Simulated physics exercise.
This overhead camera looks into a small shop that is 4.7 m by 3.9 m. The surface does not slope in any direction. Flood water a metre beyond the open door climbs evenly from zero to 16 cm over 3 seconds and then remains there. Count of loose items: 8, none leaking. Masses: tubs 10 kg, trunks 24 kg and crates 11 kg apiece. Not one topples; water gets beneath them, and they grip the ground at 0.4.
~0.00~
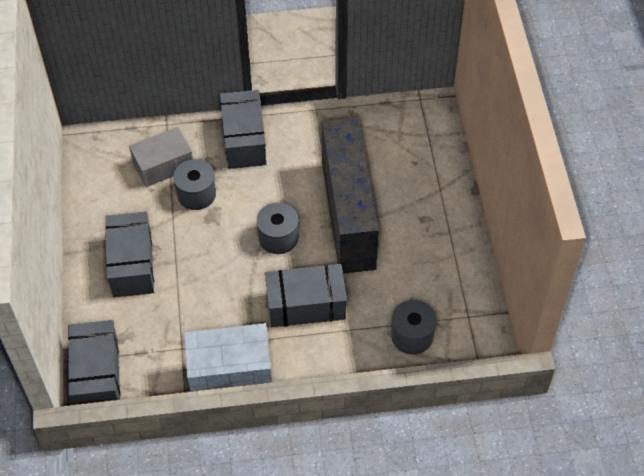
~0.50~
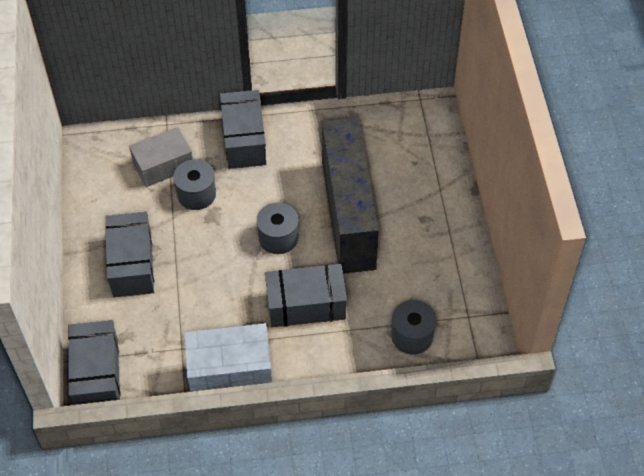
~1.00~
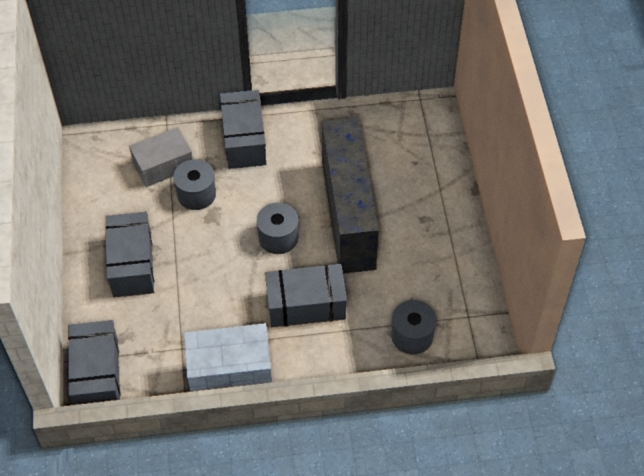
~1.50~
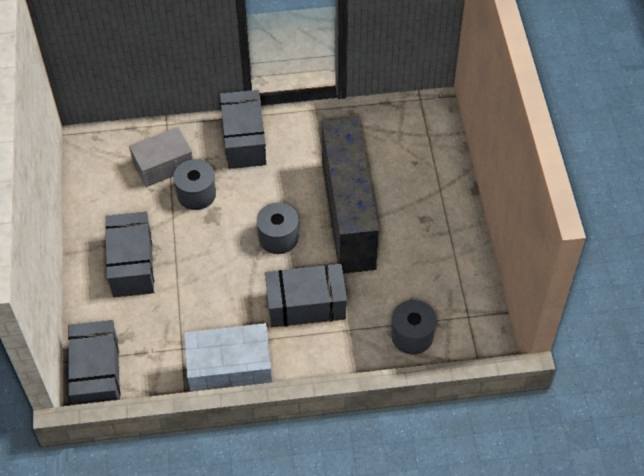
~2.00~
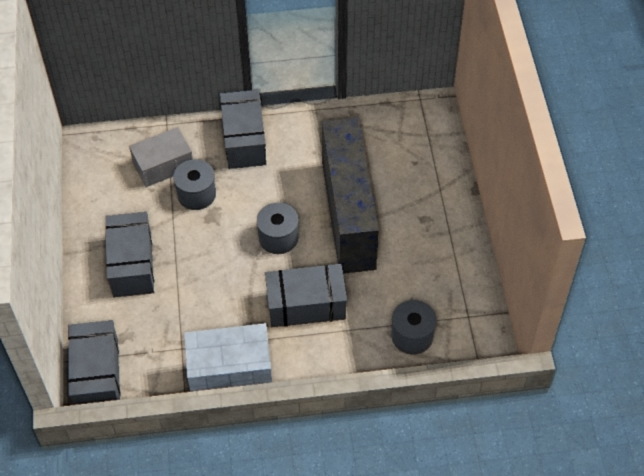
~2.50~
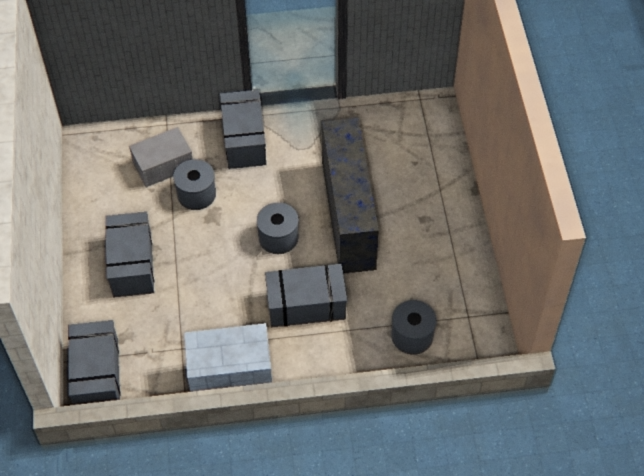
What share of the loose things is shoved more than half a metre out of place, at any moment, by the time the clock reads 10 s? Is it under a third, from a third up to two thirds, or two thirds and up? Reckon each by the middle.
The lowest of three bands.
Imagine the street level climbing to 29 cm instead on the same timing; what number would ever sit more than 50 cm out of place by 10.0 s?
Then 4 of them.
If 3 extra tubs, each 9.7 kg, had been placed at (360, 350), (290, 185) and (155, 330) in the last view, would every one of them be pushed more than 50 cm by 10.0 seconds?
The first one stays inside the mark, the next tops the mark, and the last stays inside the mark.
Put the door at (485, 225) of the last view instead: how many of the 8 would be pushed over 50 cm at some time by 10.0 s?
So the tally would be 0.
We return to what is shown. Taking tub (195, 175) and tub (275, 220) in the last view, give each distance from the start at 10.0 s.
Shifts: 0 cm / 100 cm.
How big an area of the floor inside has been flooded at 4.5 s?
About 5.0 m2 is covered.
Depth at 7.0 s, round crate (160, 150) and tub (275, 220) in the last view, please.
First roughly 0 cm, second roughly 4 cm.
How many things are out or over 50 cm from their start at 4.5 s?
I make it 0.
After 3.5 s 0 of 8 are over 50 cm from their spots; 0 afloat.
After 4.5 s 0 of 8 are over 50 cm from their spots; 0 afloat.
After 7.0 s 1 of 8 are over 50 cm from their spots; 0 afloat.
After 10.0 s 1 of 8 are over 50 cm from their spots, and 1 have been at some point; 0 afloat.
